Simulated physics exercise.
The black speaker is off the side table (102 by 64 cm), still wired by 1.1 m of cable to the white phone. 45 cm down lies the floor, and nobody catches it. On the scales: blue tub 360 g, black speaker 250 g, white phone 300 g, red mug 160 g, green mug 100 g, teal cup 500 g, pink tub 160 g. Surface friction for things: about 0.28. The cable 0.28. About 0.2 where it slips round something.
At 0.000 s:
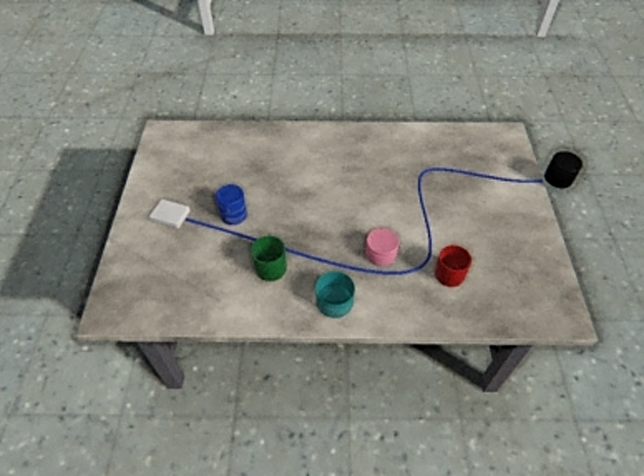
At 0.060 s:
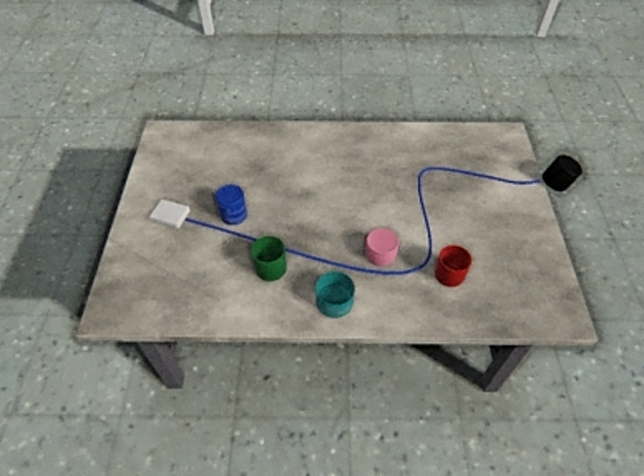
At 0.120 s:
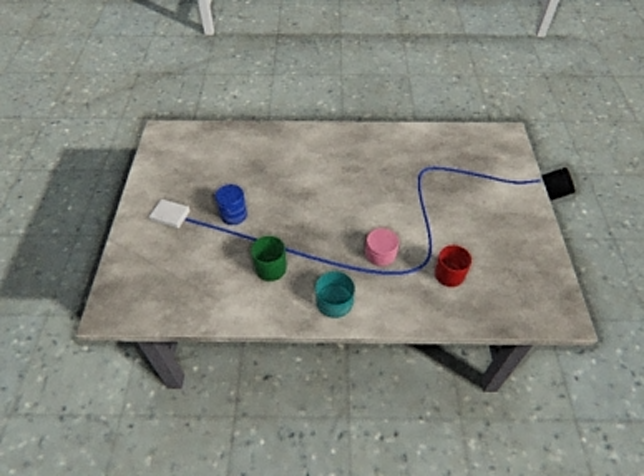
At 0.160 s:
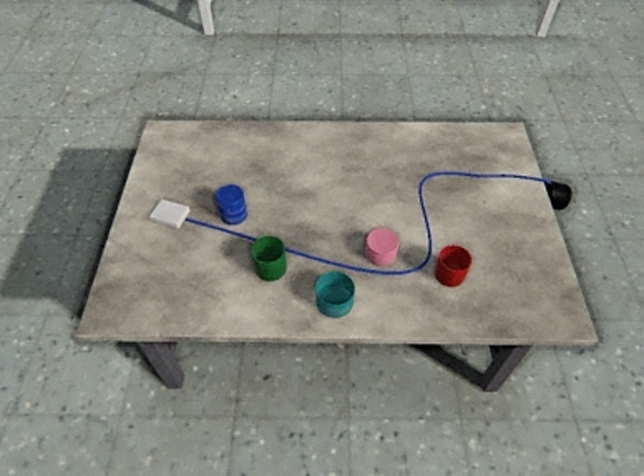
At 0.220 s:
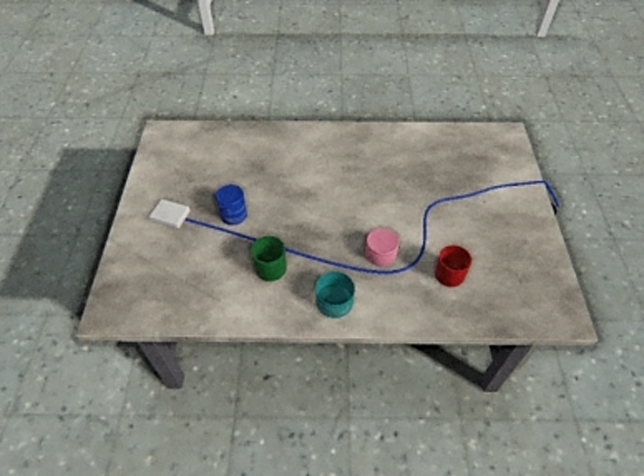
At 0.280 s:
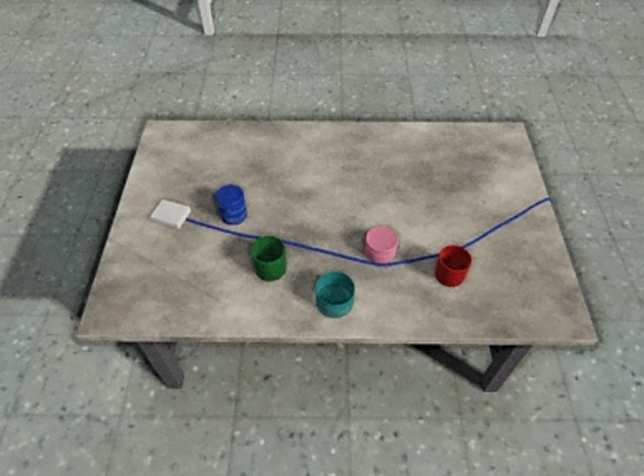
On a stone-topped table, a blue cord curves from a white block past several coloured cups to a black cylinder at the right edge. The cylinder tips and drops out of sight below the edge, drawing the cord's bends nearly straight while the cups barely move.
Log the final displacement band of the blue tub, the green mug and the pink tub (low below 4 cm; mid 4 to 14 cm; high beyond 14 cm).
Log: Blue tub low, green mug low, pink tub high.
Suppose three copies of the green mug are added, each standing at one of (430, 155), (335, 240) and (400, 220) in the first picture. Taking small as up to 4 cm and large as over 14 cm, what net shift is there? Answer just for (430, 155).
There it moves only a bit.
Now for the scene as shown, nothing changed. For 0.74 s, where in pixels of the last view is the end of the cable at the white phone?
Around (236, 225).
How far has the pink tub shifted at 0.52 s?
The pink tub is 20 cm out of place.
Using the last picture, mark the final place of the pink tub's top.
Last view, top position: About (376, 150).
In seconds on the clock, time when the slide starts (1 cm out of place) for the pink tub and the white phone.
Pink tub: 0.30 s; white phone: 0.32 s.
By 0.5 s, the cable's tail end at (233, 224); pink tub 20 cm off its start, blue tub 2 cm off its start, white phone 12 cm off its start.
By 0.7 s, the cable's tail end at (236, 225); pink tub 27 cm off its start, blue tub 2 cm off its start, white phone 13 cm off its start.
By 1.0 s, the cable's tail end at (236, 225); pink tub 27 cm off its start at (376, 150), blue tub 2 cm off its start at (239, 193), white phone 13 cm off its start at (219, 228).
By 1.2 s, the cable's tail end at (236, 225); pink tub 27 cm off its start, blue tub 2 cm off its start, white phone 13 cm off its start.
By 2.4 s, the cable's tail end at (236, 225); pink tub 27 cm off its start at (376, 150), blue tub 2 cm off its start at (239, 193), green mug 0 cm off its start at (268, 249), white phone 13 cm off its start at (219, 228).
